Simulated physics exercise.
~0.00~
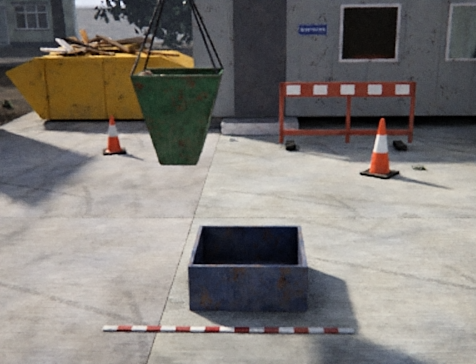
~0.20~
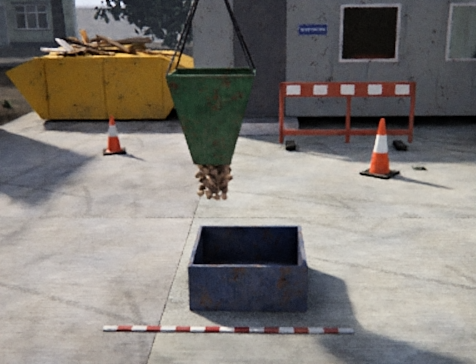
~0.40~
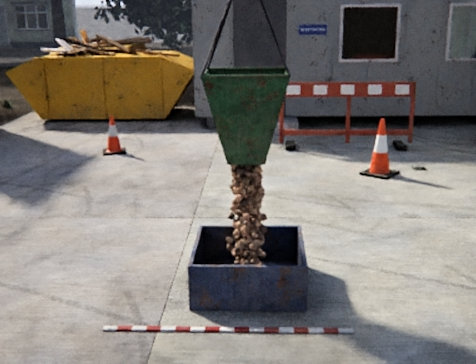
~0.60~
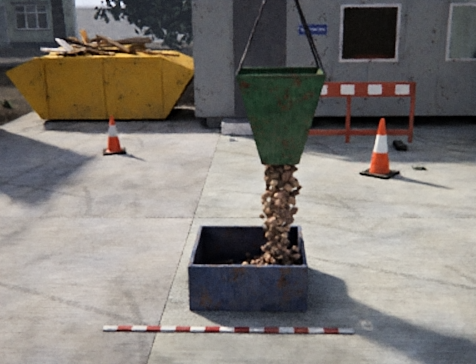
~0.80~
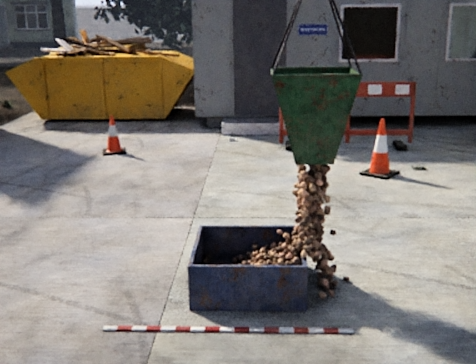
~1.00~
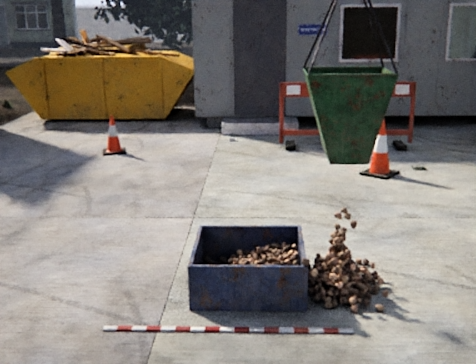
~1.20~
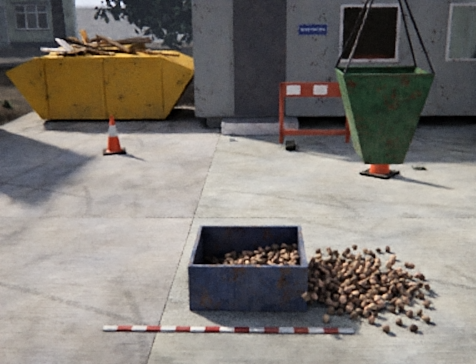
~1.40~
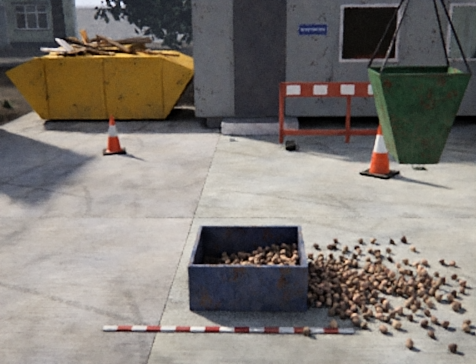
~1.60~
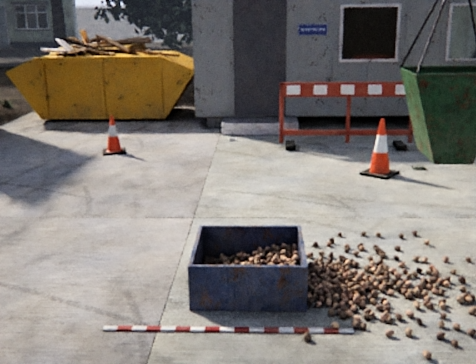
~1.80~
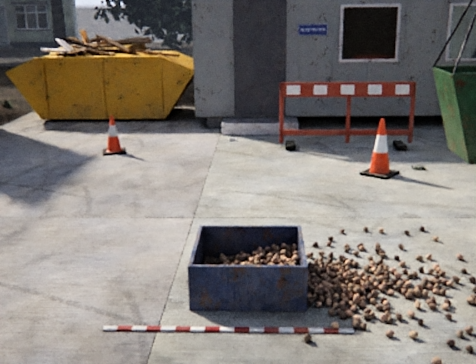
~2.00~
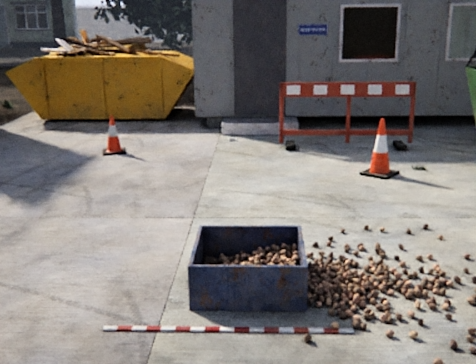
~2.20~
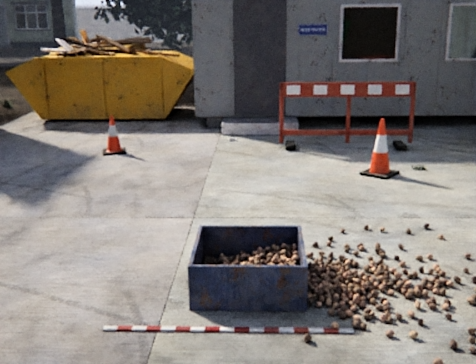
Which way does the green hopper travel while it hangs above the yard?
The green hopper travels to the right, passing over the bin and on towards the right edge of the view.
